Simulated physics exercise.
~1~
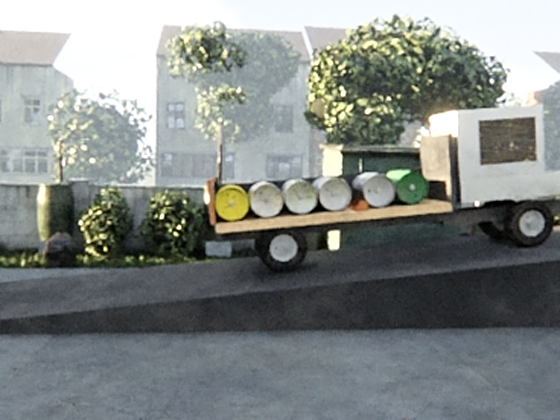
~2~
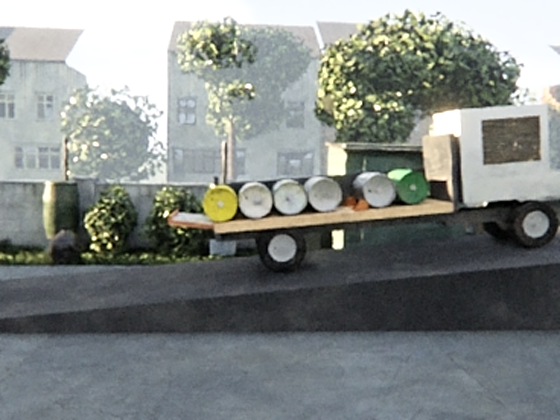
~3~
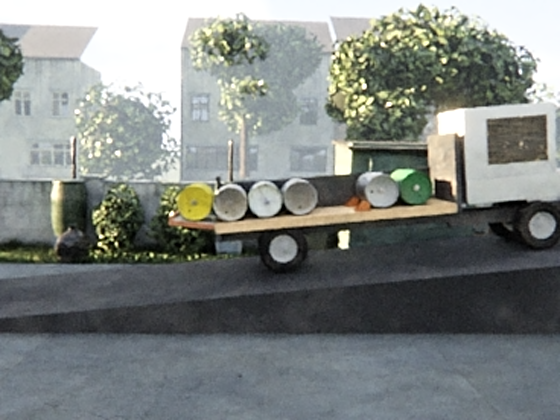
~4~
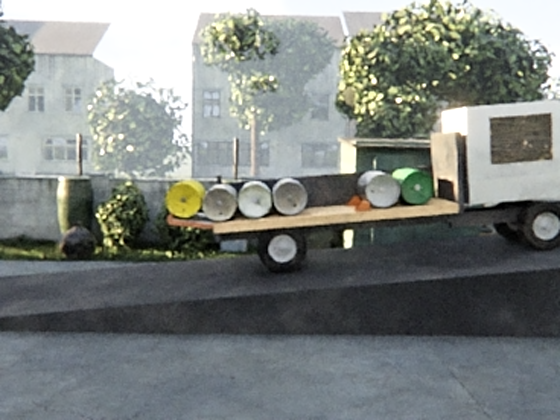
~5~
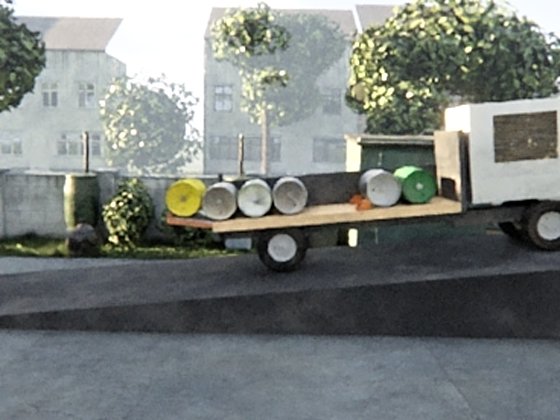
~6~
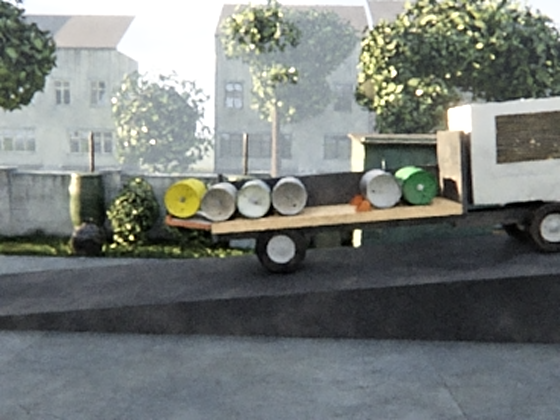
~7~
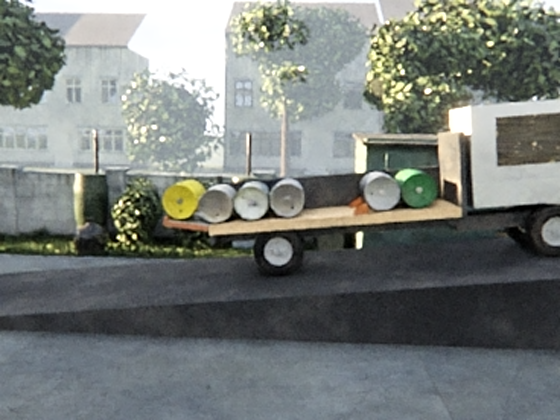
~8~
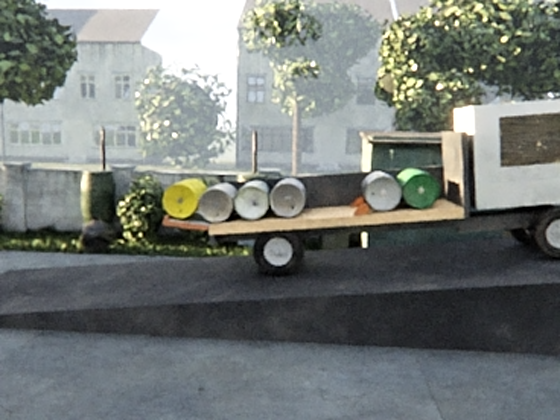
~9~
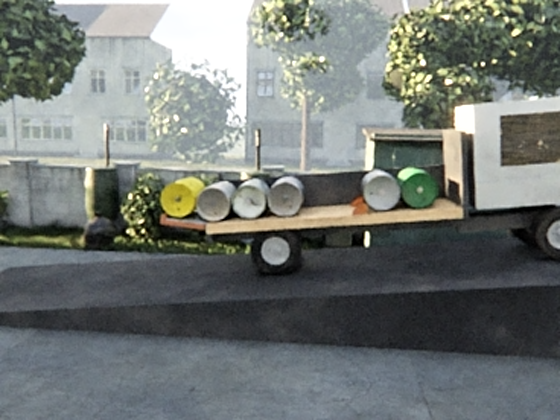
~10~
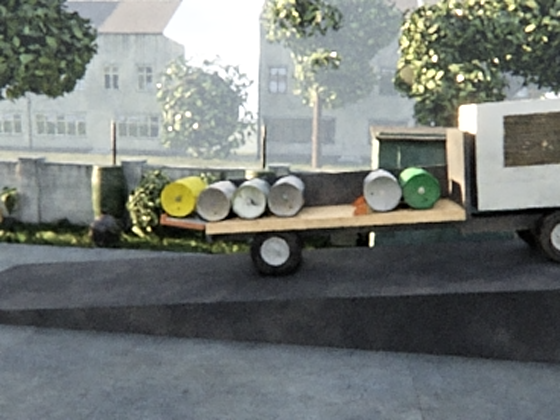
A flatbed truck with a white cab at the right stands on a dark ramp that slopes down to the left, seen from the side, with a wall, trees and pale houses behind. Six kegs lie along its wooden bed, a yellow one at the left end and a green one nearest the cab. The tailgate drops open to the left, and the yellow keg and three pale ones roll left after it. The yellow keg stops on the lowered tailgate, while a pale keg and the green one stay by the orange chock. Nothing falls off as the view drifts slightly.
